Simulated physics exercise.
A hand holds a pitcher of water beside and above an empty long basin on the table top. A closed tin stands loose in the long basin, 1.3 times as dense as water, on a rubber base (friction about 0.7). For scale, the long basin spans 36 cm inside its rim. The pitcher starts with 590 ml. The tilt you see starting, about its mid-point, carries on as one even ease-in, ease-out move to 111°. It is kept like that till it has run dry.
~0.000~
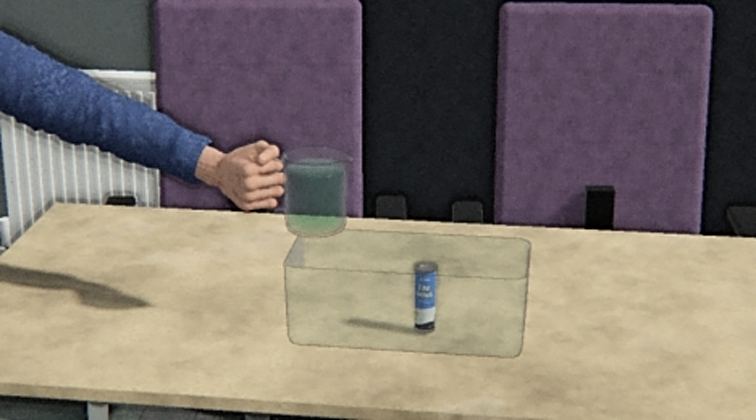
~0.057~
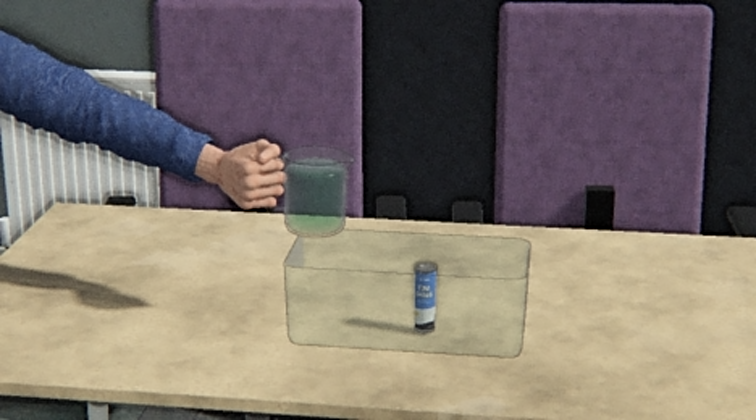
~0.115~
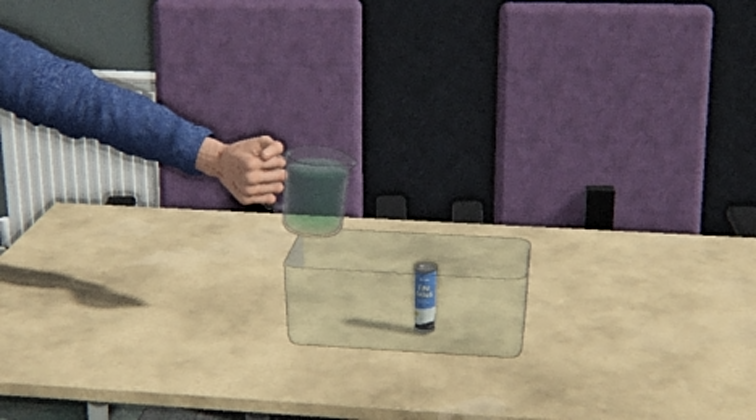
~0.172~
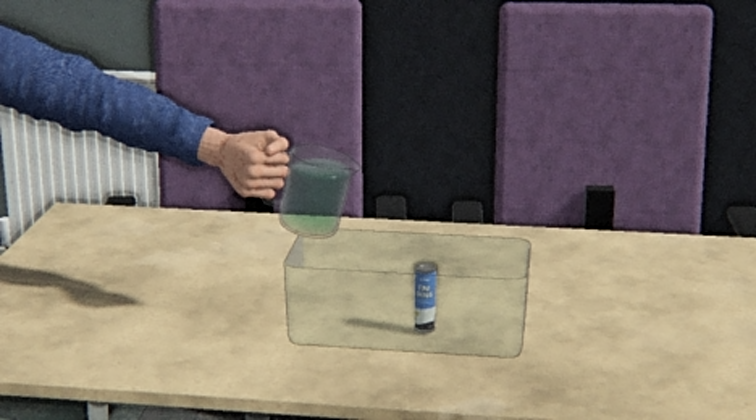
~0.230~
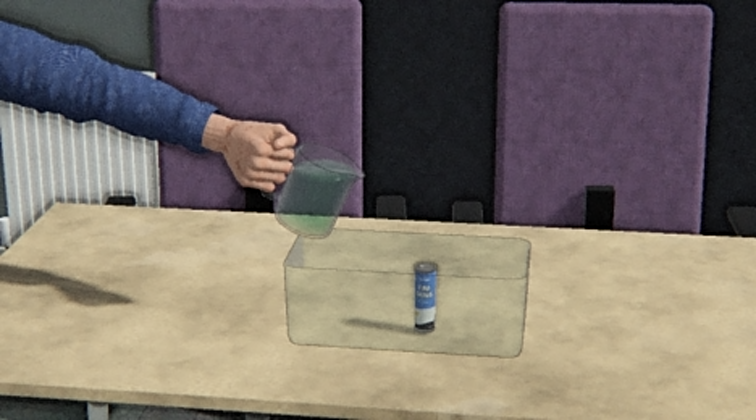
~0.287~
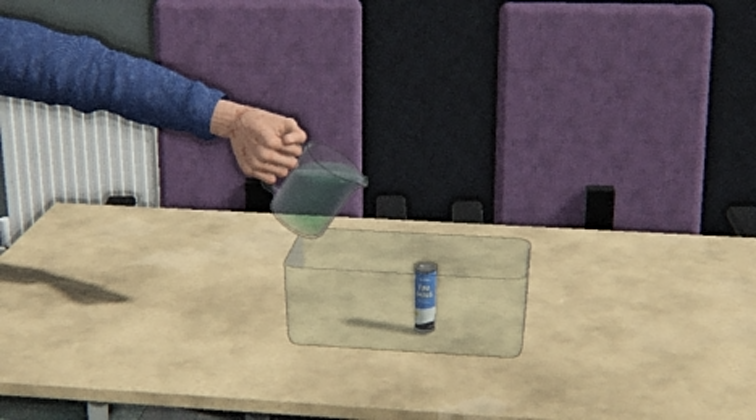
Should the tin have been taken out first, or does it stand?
It remains upright.
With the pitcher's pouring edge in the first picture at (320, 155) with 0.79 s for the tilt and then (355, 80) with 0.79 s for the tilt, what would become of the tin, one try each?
First it stays up; then it goes over.
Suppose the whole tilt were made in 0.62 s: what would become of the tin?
The tin keeps standing.
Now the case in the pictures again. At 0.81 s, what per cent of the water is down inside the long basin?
About 82 per cent.
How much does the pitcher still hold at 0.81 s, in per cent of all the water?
About 12 per cent.
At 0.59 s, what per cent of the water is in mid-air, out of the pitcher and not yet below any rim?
About 18 per cent.
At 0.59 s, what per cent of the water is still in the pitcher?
About 60 per cent.
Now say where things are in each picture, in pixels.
In the first picture, it leans 0°; its right rim is at (354, 158); the water meets the walls at (286, 165) and (346, 168); the long basin's rim runs from (293, 247) to (529, 260); the tin's top is at (426, 270).
In the second picture, it leans 1°; its right rim is at (355, 159); the water meets the walls at (288, 164) and (347, 168).
In the third picture, it leans 6°; its right rim is at (358, 162); the water meets the walls at (289, 164) and (349, 169).
In the fourth picture, it leans 12°; its right rim is at (361, 168); the water meets the walls at (292, 165) and (352, 170).
In the fifth picture, it leans 22°; its right rim is at (365, 175); the water meets the walls at (290, 174) and (359, 171).
In the sixth picture, it leans 32°; its right rim is at (368, 185); the water meets the walls at (285, 181) and (361, 175); 1 per cent is over the edge.
After 0.59 s the tilt is 94° and 59 per cent is still to pour; the tin stands where it began.
After 0.81 s the tilt is 111° and 12 per cent is still to pour; the tin stands where it began.
After 1.04 s the tilt is 111° and 1 per cent is still to pour; the tin stands where it began.
After 1.29 s the tilt is 111° and 0 per cent is still to pour; the tin stands where it began.
In the end the tin stands where it began.
